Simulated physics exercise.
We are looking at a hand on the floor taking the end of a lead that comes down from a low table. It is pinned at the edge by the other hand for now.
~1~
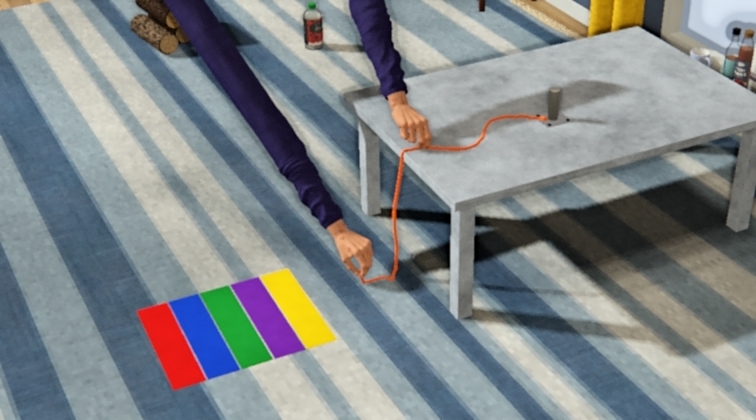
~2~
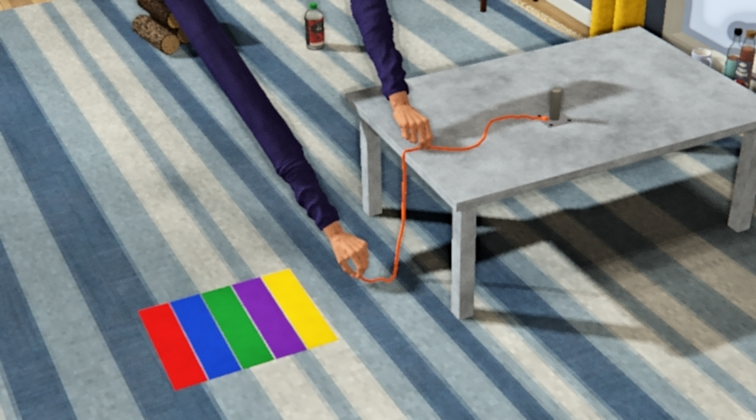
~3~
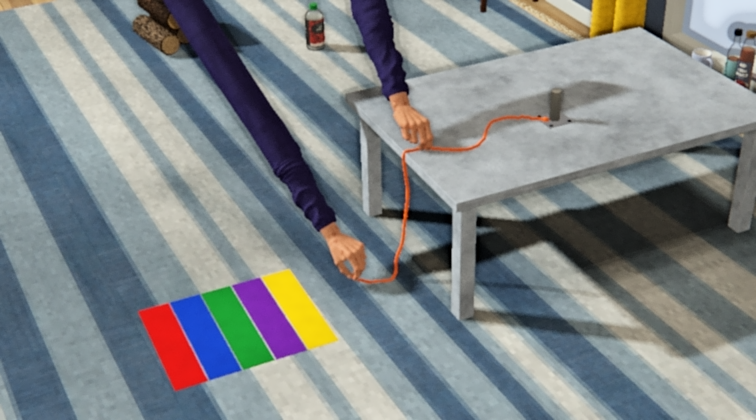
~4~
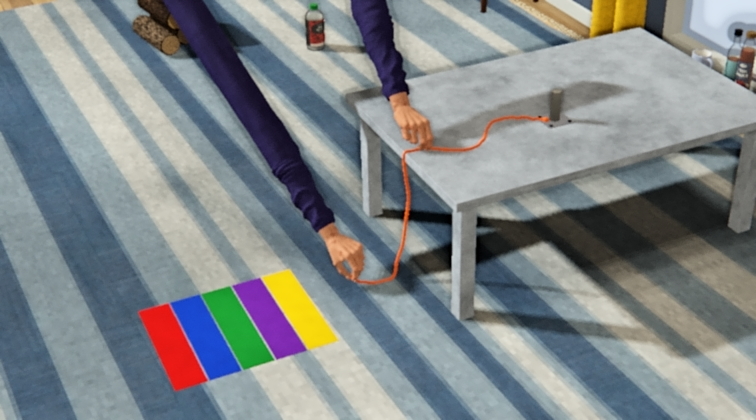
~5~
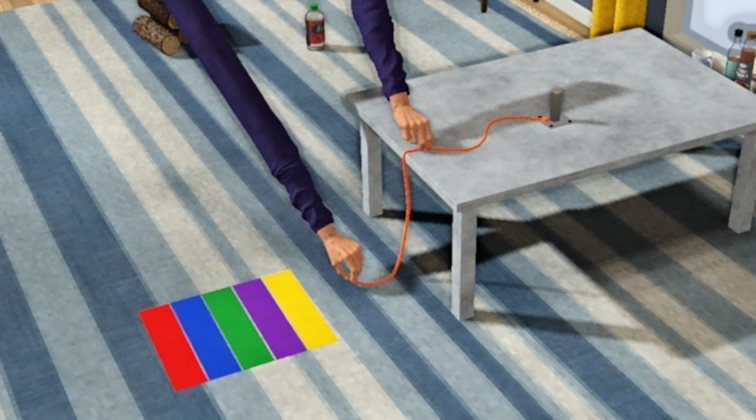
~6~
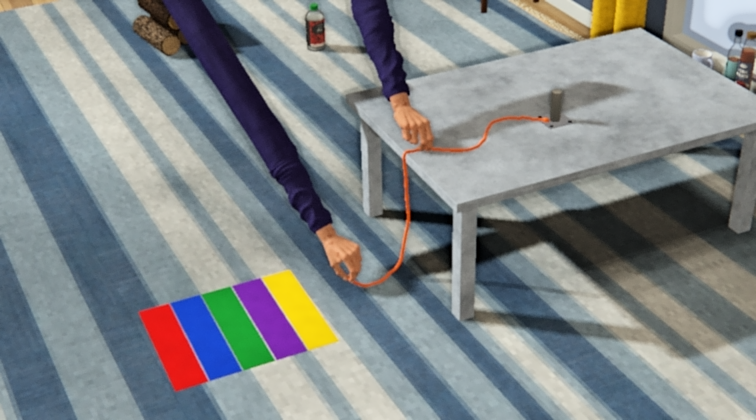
On a striped rug beside a low grey table, one hand held an orange cord at the table's edge while the other, gripping its end near the floor, shifted very slightly left toward some coloured stripes.
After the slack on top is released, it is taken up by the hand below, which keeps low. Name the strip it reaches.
The green strip.
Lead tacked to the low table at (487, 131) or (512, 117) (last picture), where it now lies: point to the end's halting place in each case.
Try one ends near (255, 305), try two near (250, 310).
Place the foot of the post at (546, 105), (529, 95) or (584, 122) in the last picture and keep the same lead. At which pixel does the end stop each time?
The first try gives (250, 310), the second (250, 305) and the third (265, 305).
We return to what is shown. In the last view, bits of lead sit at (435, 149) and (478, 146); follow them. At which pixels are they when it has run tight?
Near (406, 159) and (447, 145).
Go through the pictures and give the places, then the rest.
End (360, 274); yellow (313, 331); purple (282, 340); green (249, 350); blue (217, 360); red (183, 370), in the first picture.
End (356, 276); lead through (522, 116) (486, 132) (447, 149) (405, 167) (403, 221) (395, 270), in the second picture.
End (353, 277), in the third picture.
End (352, 278); lead through (522, 117) (486, 133) (447, 150) (405, 168) (406, 220) (396, 269), in the fourth picture.
End (351, 278), in the fifth picture.
End (349, 279); lead through (522, 118) (486, 133) (447, 150) (405, 168) (409, 220) (395, 269), in the sixth picture.
Soon after, end near (283, 298); over yellow.
Then, end near (253, 307); over purple.
At full stretch, end near (236, 312); over green. The end stops over the green strip.
